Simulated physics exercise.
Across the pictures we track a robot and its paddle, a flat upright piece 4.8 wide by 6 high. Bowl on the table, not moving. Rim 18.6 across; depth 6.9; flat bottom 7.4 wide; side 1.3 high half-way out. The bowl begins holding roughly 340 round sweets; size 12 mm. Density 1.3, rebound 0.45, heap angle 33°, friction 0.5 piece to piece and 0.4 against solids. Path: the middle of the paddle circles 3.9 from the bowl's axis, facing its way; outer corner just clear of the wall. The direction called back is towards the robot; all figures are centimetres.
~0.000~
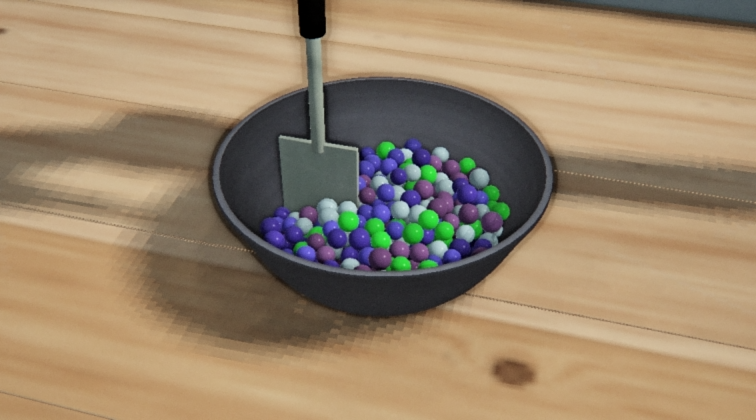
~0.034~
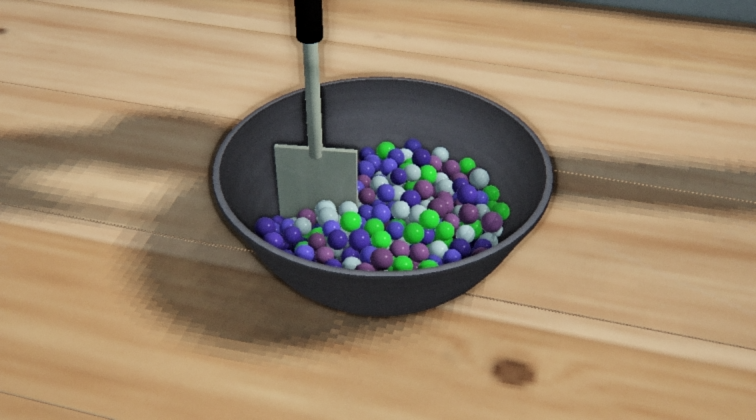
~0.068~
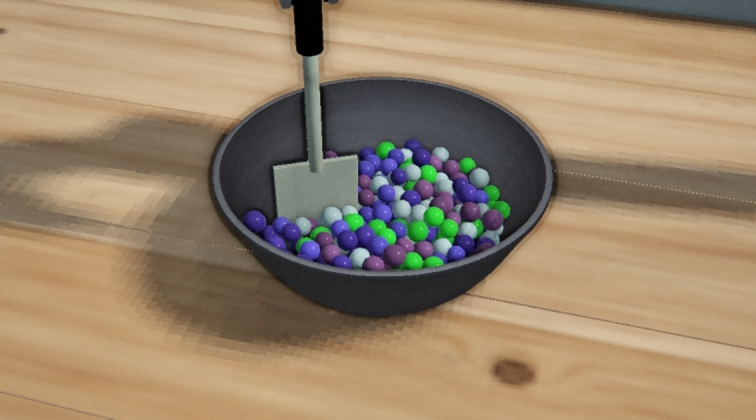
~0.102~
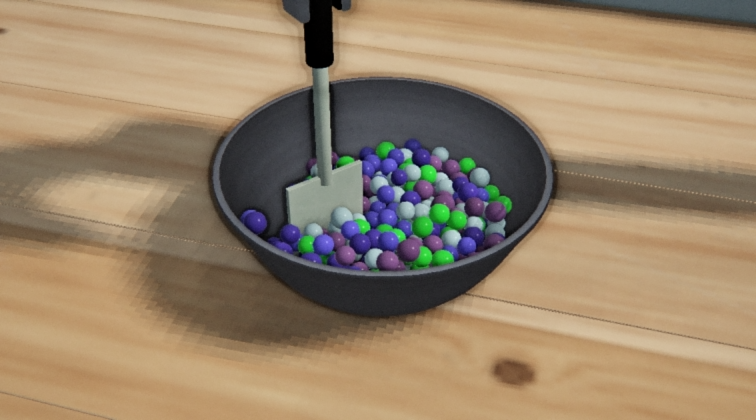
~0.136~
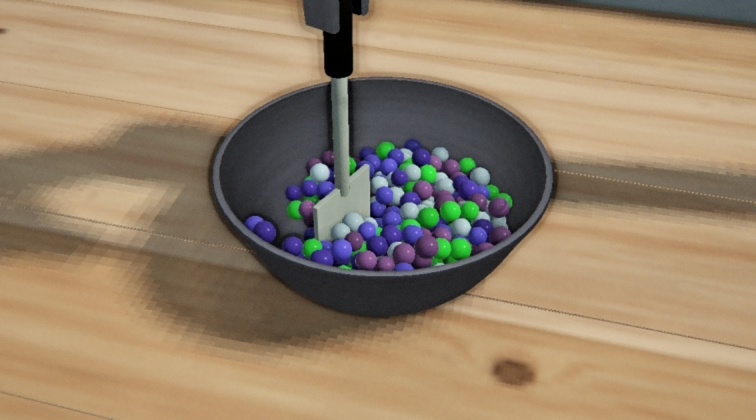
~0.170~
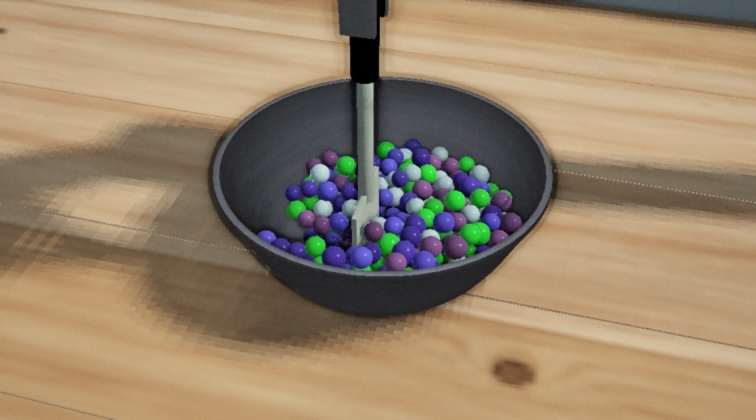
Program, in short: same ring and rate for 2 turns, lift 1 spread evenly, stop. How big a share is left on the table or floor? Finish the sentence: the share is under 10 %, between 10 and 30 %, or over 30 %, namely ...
The share is between 10 and 30 %.
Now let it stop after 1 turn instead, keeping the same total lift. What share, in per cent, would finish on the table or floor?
Roughly 10 per cent.
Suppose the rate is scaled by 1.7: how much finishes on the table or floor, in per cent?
Roughly 45 per cent.
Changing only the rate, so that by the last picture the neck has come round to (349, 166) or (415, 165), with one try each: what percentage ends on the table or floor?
It comes to close to 10 per cent and close to 40 per cent.
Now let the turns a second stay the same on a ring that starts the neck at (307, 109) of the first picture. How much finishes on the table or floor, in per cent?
Table or floor share: Near 25 %.
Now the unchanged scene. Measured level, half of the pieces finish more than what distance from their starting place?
Near 10 cm.
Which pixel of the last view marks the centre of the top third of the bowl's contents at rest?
Looks like roughly (317, 217) to me.
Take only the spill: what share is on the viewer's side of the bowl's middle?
Around 40 percent of it.
After 0.57 s, 338° round, highest piece 8 above the table; 309 in the bowl, 24 on the table or floor, 9 in flight or on the tool.
After 0.98 s, 225° round, highest piece 8 above the table; 290 in the bowl, 50 on the table or floor, 2 in flight or on the tool.
After 1.38 s, 0° round, highest piece 6 above the table; 283 in the bowl, 58 on the table or floor, 1 in flight or on the tool.
After 2.08 s, 0° round, highest piece 6 above the table; 283 in the bowl, 59 on the table or floor.
In the end, 283 in the bowl, 59 on the table or floor. That is 17 % on the table or floor.
